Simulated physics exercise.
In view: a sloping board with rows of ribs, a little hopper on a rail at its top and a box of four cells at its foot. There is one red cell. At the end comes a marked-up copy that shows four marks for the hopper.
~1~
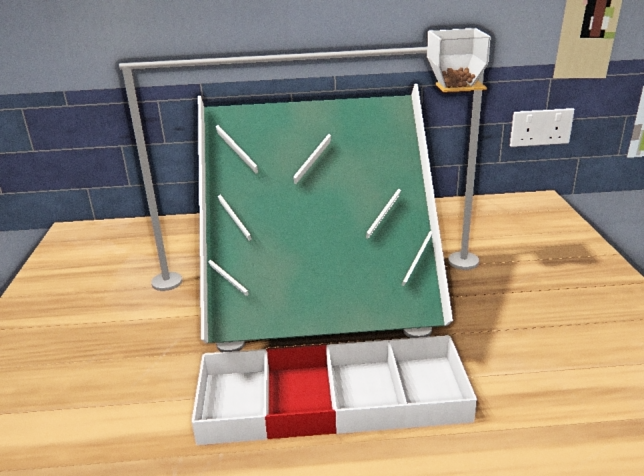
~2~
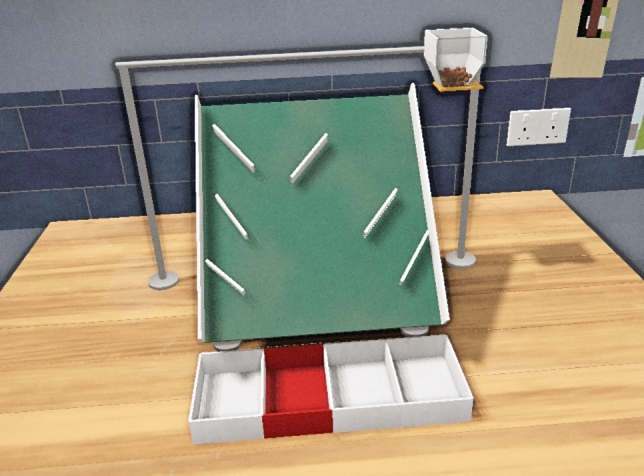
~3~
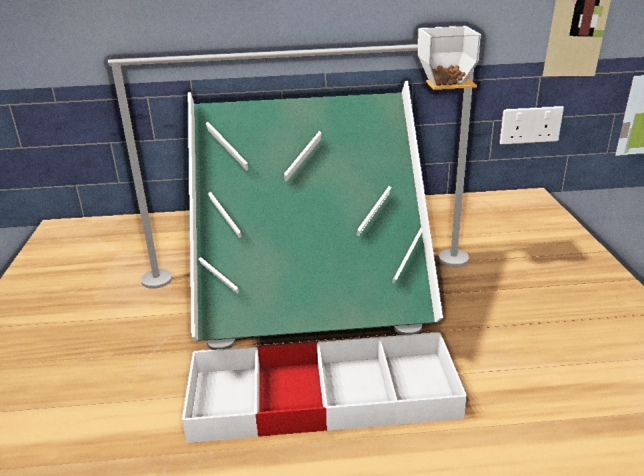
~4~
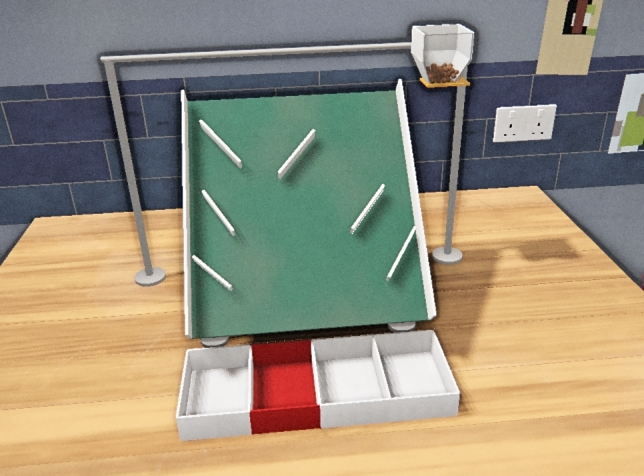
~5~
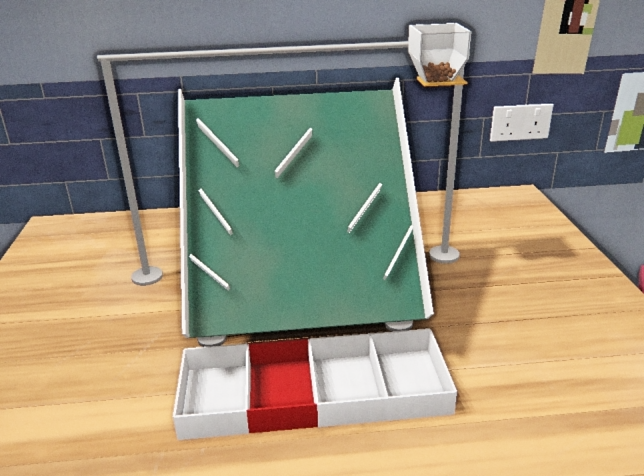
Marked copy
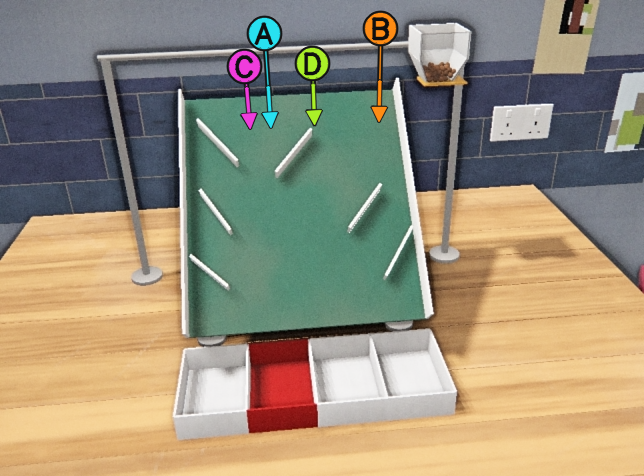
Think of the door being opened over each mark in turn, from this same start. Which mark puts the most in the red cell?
I would pick mark C.
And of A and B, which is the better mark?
A it is.
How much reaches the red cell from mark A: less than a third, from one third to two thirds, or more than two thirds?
From one third to two thirds.
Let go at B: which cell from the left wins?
It is the third one.
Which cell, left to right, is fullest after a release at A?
The second from the left.
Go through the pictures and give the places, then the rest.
In the first picture, hopper at (452, 77), cereal balls, door shut.
In the second picture, ribs (214, 125) to (253, 166), (291, 177) to (327, 134).
In the third picture, ribs (209, 193) to (239, 233), (359, 230) to (390, 187).
In the fourth picture, ribs (193, 256) to (230, 287), (389, 277) to (416, 227).
In the fifth picture, red cell at (283, 417), number 2 of 4 from the left.
On the marked copy, mark A meets the board at (270, 122); mark B meets the board at (379, 116); mark C meets the board at (249, 123); mark D meets the board at (314, 119).
For mark A, about half in the red cell, about a third in other cells, a small part outside the box.
For mark B, about a third in the red cell, about half in other cells, a small part held on the board, a small part outside the box.
For mark C, most in the red cell, about a quarter outside the box.
For mark D, about half in the red cell, about a third in other cells, a small part outside the box.
